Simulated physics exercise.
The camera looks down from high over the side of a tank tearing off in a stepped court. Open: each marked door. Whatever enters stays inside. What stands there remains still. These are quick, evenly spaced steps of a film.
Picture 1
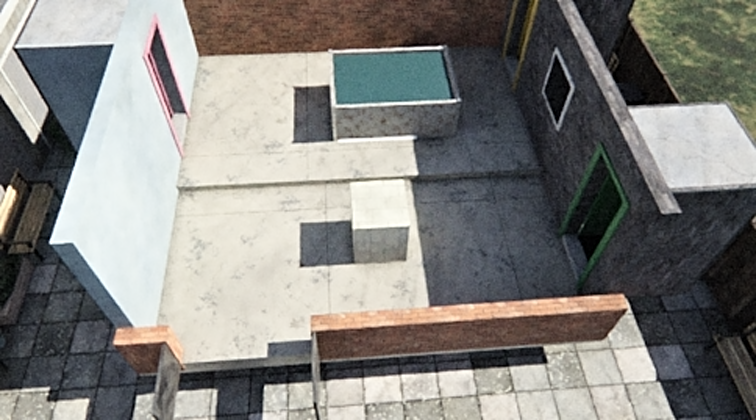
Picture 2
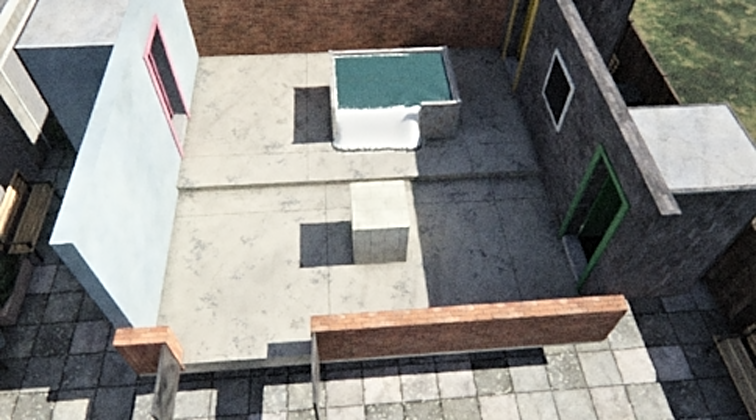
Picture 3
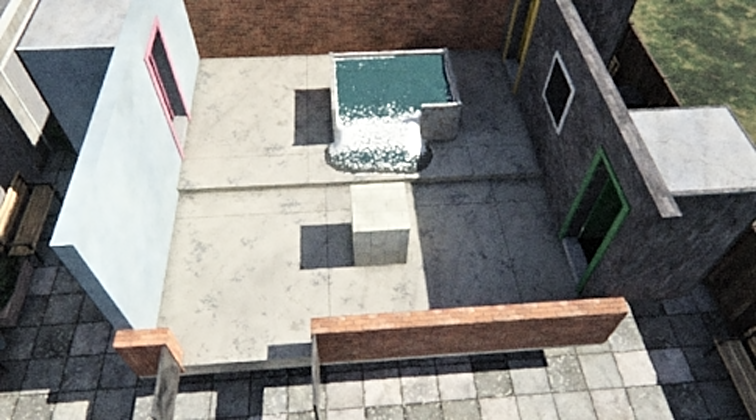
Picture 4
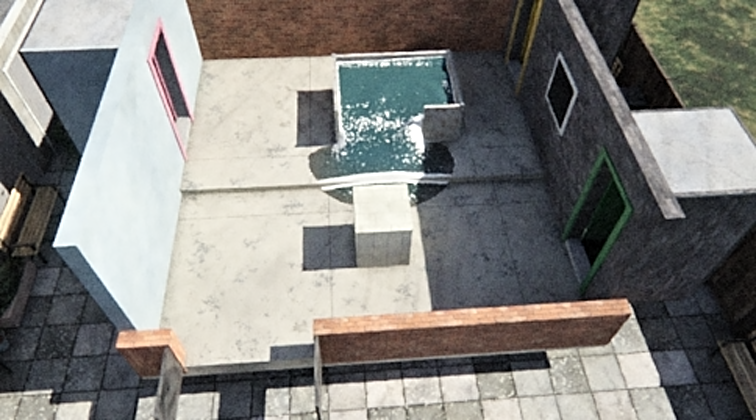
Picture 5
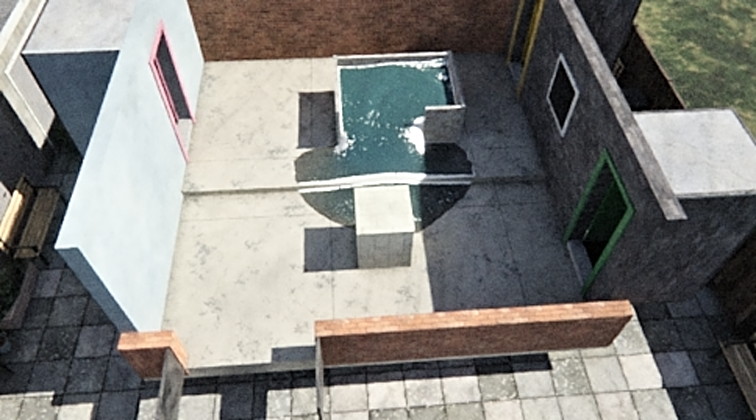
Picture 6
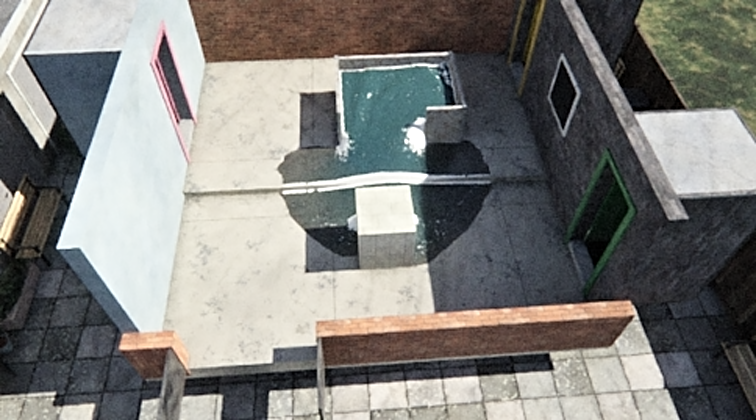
At first, teal water sits still in a raised tank in a walled court, seen from high above. Then the tank's near side opens and white, foaming water bursts out toward the step. The water spills over the step and around the pale block below, while a dark wet patch widens across the floor.
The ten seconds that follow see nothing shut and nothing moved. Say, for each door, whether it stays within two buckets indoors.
The green door surpasses two buckets, the pink door does not surpass two buckets, the yellow door does not surpass two buckets.
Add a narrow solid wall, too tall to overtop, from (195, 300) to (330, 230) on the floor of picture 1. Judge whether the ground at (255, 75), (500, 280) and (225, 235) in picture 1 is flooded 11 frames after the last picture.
Untouched, submerged, submerged.
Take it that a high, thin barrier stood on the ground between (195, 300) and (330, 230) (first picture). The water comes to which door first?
It is the one in green.
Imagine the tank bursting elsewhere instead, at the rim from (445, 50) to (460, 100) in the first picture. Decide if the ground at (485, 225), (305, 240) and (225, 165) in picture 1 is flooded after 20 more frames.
Taking the three spots as listed, they end up inundated, spared and spared.
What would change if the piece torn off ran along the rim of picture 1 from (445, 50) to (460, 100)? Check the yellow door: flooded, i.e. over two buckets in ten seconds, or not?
Here the yellow door overshoots.
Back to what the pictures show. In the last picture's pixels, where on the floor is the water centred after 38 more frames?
I'd point to (387, 231).
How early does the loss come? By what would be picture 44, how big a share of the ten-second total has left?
Working it through, I arrive at 65 per cent.
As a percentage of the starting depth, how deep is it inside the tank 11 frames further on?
About 36 per cent.
A moment on, water covers 35 % of the floor; the green door not reached, the pink door not reached, the yellow door not reached.
Next, water covers 50 % of the floor; the green door wet at the sill, nothing in, the pink door not reached, the yellow door not reached.
Then, water covers 50 % of the floor; the green door over two buckets in, the pink door not reached, the yellow door not reached.
Later, water covers 55 % of the floor; the green door over two buckets in, the pink door not reached, the yellow door not reached.
In the end, water covers 50 % of the floor; the green door over two buckets in, the pink door not reached, the yellow door not reached.
